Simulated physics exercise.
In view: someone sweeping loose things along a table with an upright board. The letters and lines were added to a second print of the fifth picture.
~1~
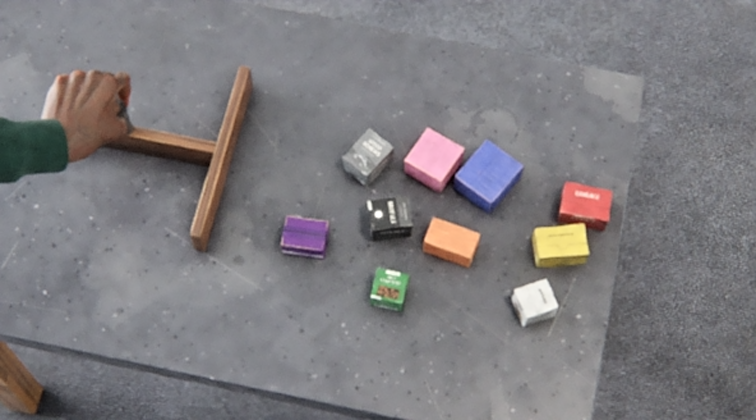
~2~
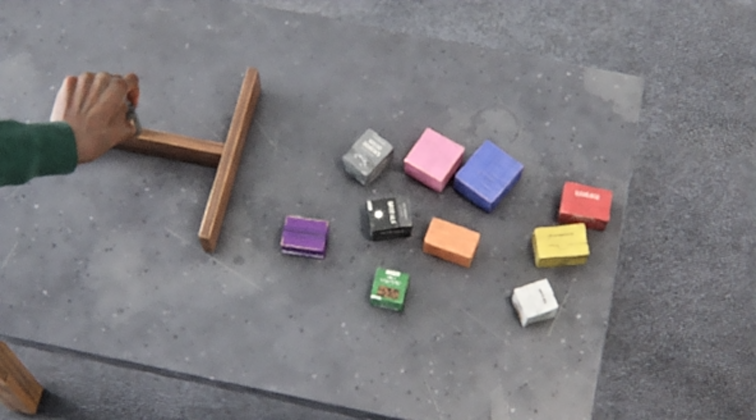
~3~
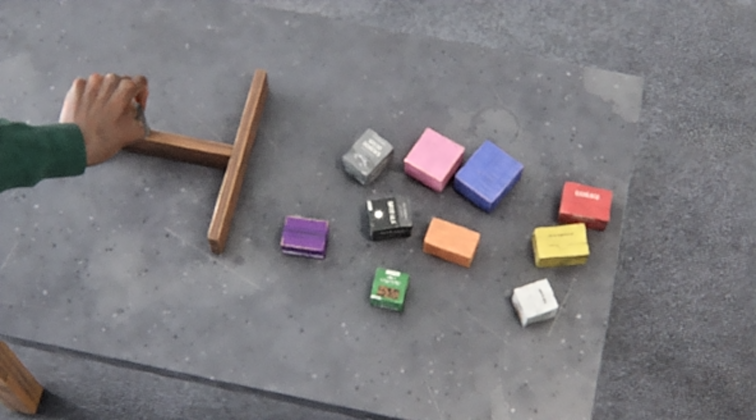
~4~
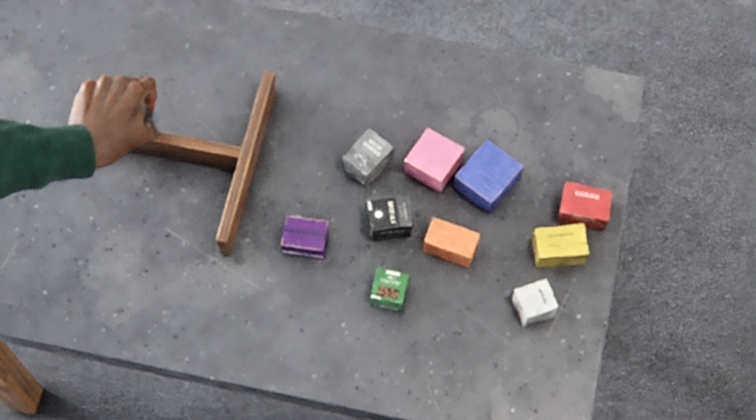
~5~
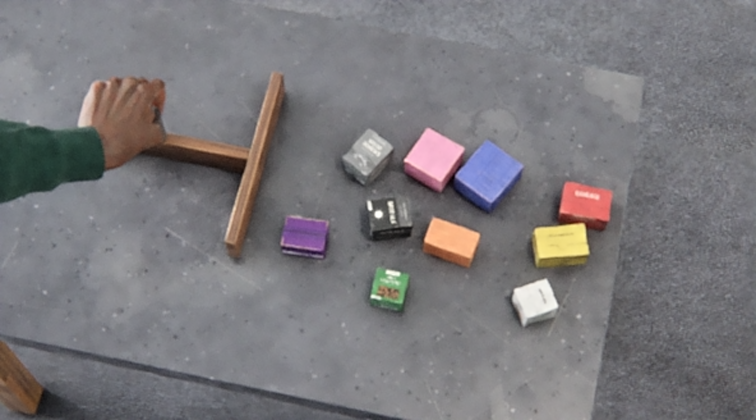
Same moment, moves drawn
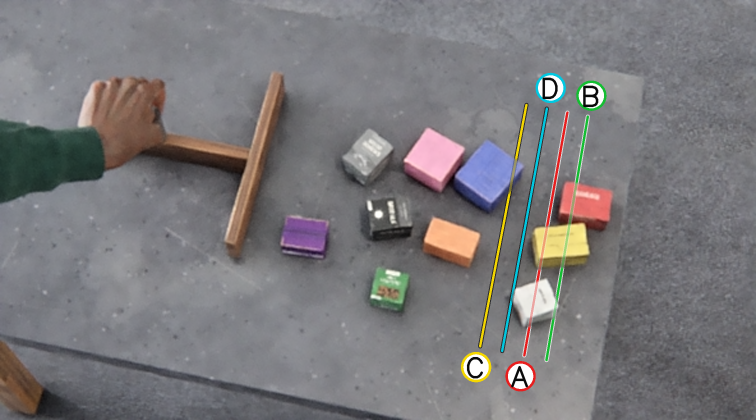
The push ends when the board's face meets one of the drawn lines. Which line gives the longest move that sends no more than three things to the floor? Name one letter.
Up to line A.
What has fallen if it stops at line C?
The red box goes over.
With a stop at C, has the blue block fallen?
By then, no.
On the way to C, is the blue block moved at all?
Yes.
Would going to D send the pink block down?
No.
On the marked copy, A at (547, 229); B at (568, 233); C at (504, 221); D at (525, 225).
Taking A. A third of the way, board (358, 175); grey box (390, 155); purple box (371, 252).
Two thirds of the way, board (465, 196); red box (620, 214); yellow packet (574, 245).
When it is over, board (546, 212); red box over the edge; blue block over the edge; three fallen.
As for the rest, B drops five; C is within the limit but short; D is within the limit but short.
